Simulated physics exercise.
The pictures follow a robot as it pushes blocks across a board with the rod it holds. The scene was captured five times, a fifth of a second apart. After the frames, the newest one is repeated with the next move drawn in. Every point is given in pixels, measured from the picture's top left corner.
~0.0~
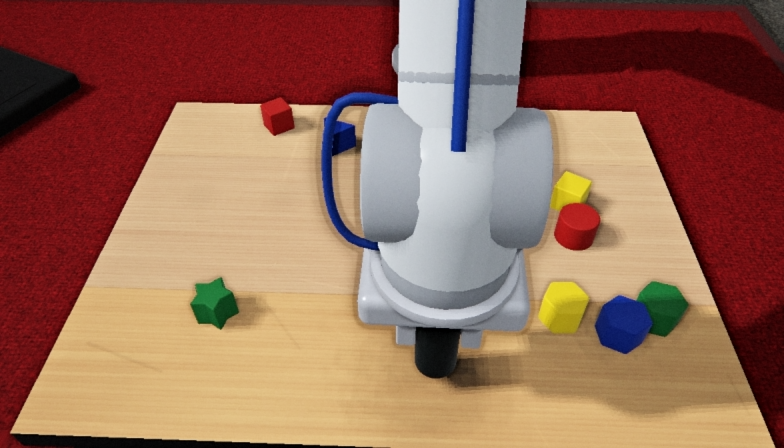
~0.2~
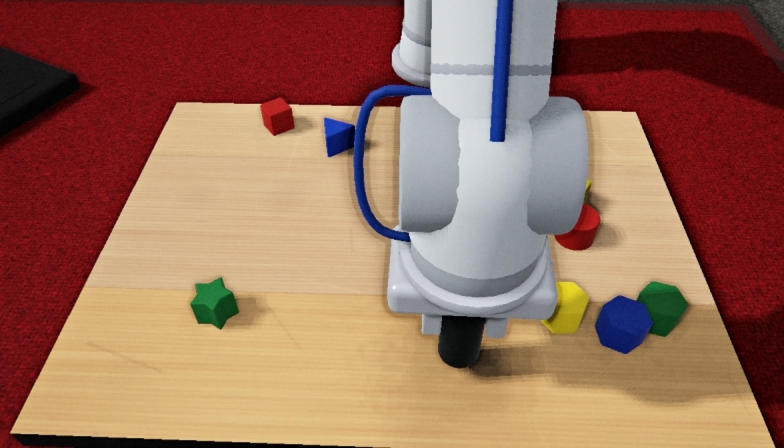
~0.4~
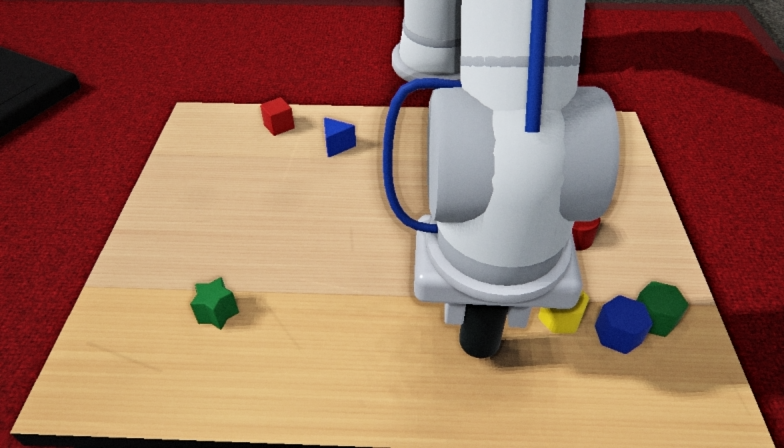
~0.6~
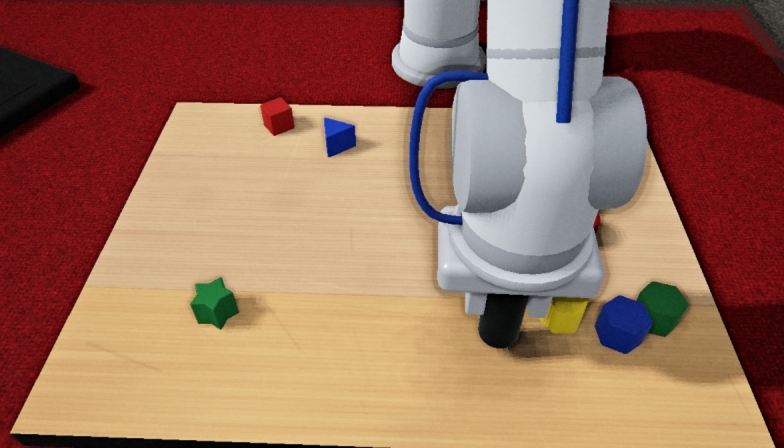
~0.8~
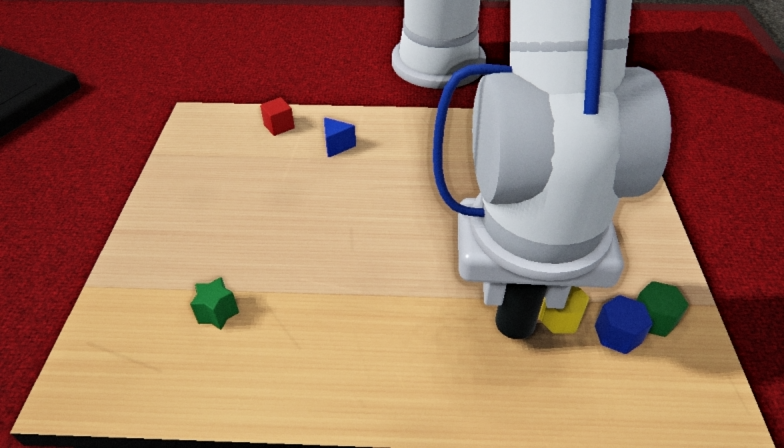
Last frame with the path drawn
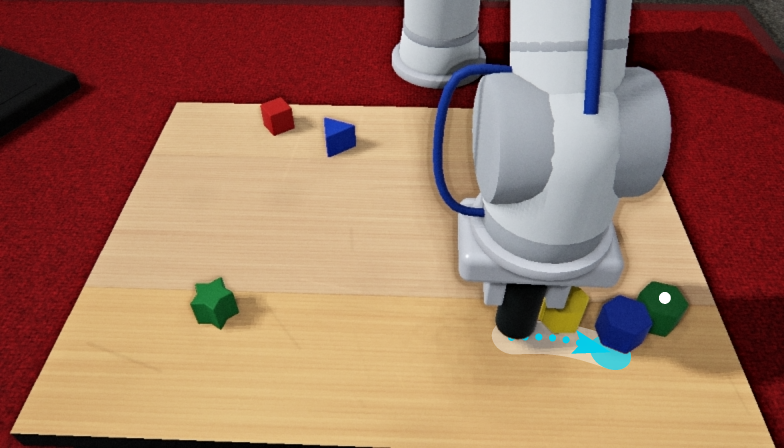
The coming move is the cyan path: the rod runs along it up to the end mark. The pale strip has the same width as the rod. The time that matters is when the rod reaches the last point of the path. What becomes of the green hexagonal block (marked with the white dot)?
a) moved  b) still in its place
(a)
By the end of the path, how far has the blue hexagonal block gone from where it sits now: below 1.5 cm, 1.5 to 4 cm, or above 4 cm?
I reckon it covers between 1.5 and 4 cm.
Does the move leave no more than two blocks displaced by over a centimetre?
No - that is not the case.
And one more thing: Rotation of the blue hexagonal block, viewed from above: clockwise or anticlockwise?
It twists against the clock when seen from above.
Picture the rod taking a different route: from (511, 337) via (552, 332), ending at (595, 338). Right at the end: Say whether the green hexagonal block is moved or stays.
Here's my answer: The green hexagonal block gets displaced.
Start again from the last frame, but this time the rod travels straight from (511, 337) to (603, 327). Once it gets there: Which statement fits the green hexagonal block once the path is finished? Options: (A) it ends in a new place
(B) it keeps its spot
I choose A.
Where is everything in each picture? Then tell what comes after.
The first frame shows tip of the rod at (435, 362), middles of tops, yellow hexagonal block at (567, 297), blue hexagonal block at (628, 314), green hexagonal block at (665, 298).
The second frame shows rod at (458, 352), nothing pushed.
The third frame shows rod at (479, 342), nothing pushed.
The fourth frame shows rod at (498, 333), nothing pushed.
The fifth frame shows rod at (515, 324), yellow hexagonal block partly hidden, blue hexagonal block at (628, 314), green hexagonal block at (665, 298).
The line goes from (511, 337) over (544, 337) and (577, 342) to (610, 352); the dot is on the green hexagonal block.
The first path, step by step. Halfway along, rod at (567, 326); yellow hexagonal block at (584, 291), turned 35° anticlockwise.
At the end, rod at (617, 339); yellow hexagonal block at (588, 290), turned 45° anticlockwise; blue hexagonal block at (650, 314), turned 30° anticlockwise; green hexagonal block at (676, 291).
